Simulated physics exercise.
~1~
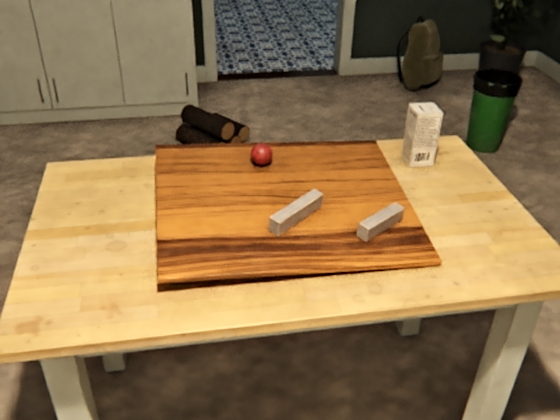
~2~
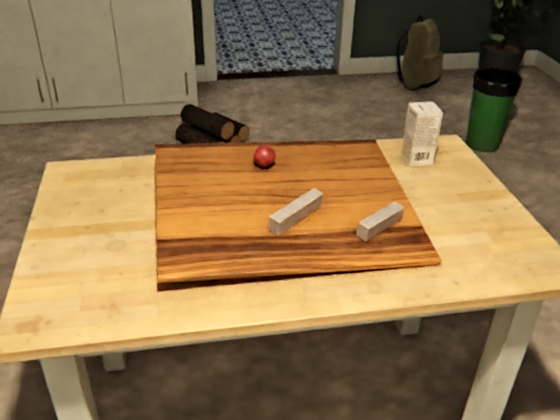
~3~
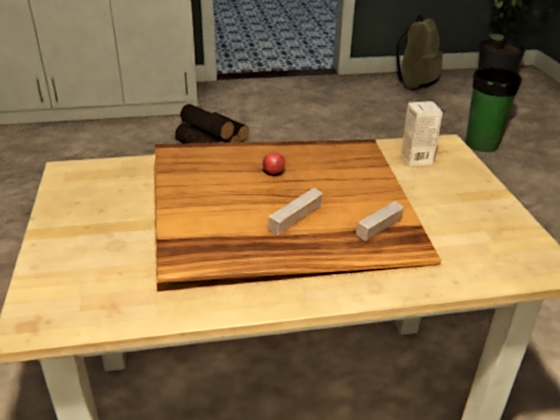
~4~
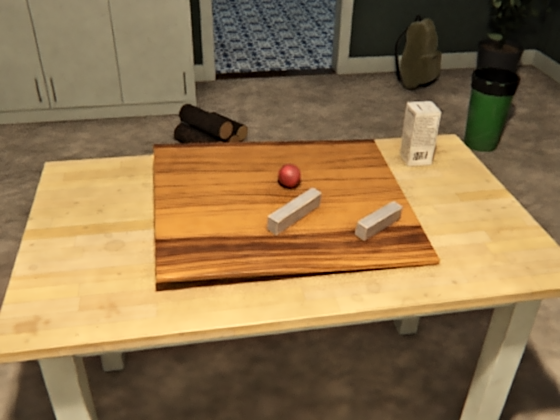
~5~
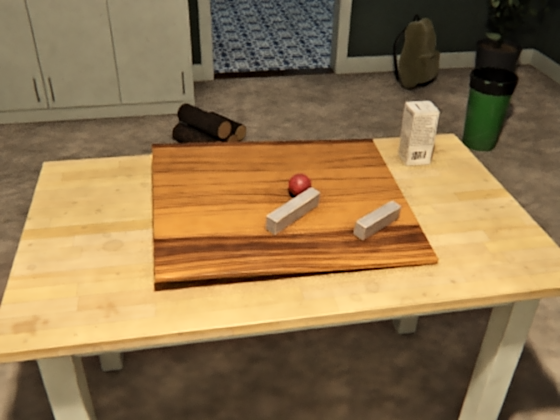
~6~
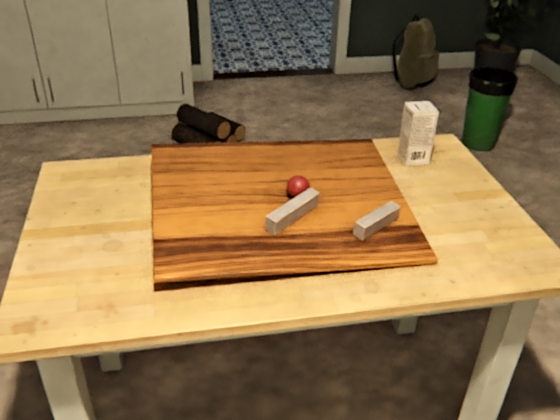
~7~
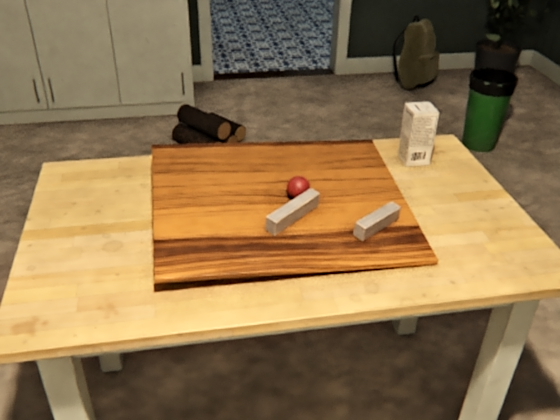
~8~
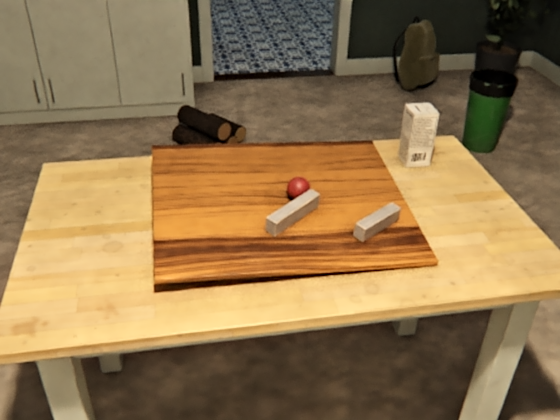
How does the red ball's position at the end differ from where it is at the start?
It starts near the back edge of the board, and by the end it is farther right and closer to the viewer, resting against the back of the left gray block.
